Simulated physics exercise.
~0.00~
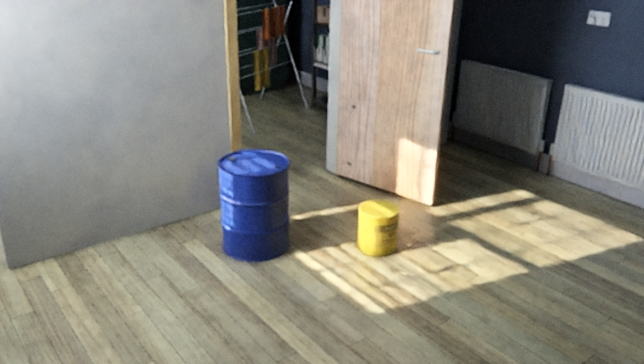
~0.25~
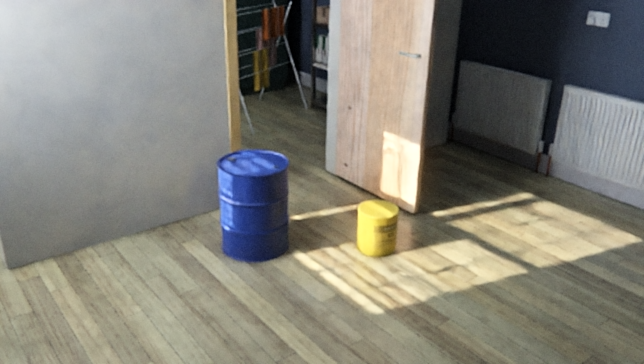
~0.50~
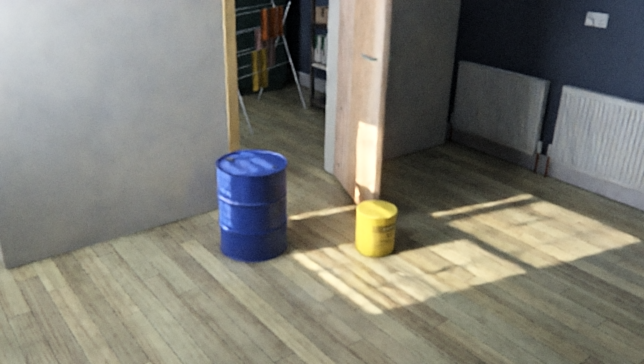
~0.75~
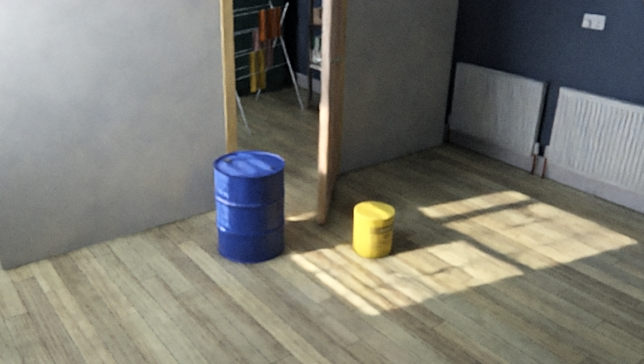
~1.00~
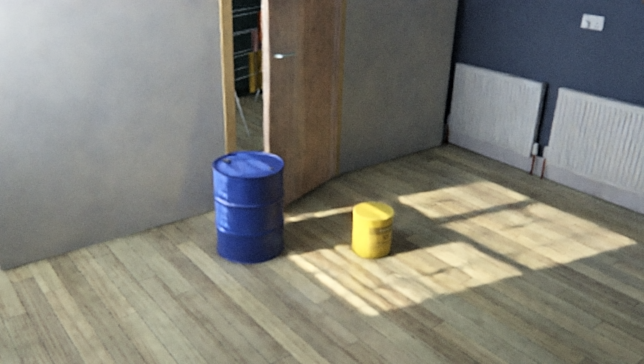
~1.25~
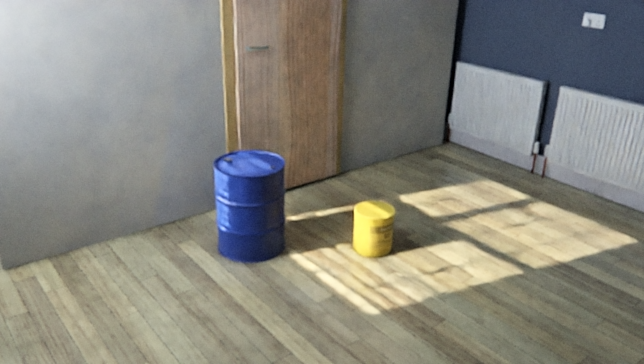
In a bare room with a worn plank floor, grey walls and white radiators against a dark blue wall, a wooden door stands wide open. A blue drum and a smaller yellow pail sit on the floor, the pail in a patch of sunlight. The door begins to swing leftward towards its frame, passing behind the pail and turning edge-on as it goes. It keeps swinging behind the blue drum, steadily narrowing the view of the shelves and rack beyond the doorway. Finally the door rests shut in its frame, with the drum and pail still standing where they were.
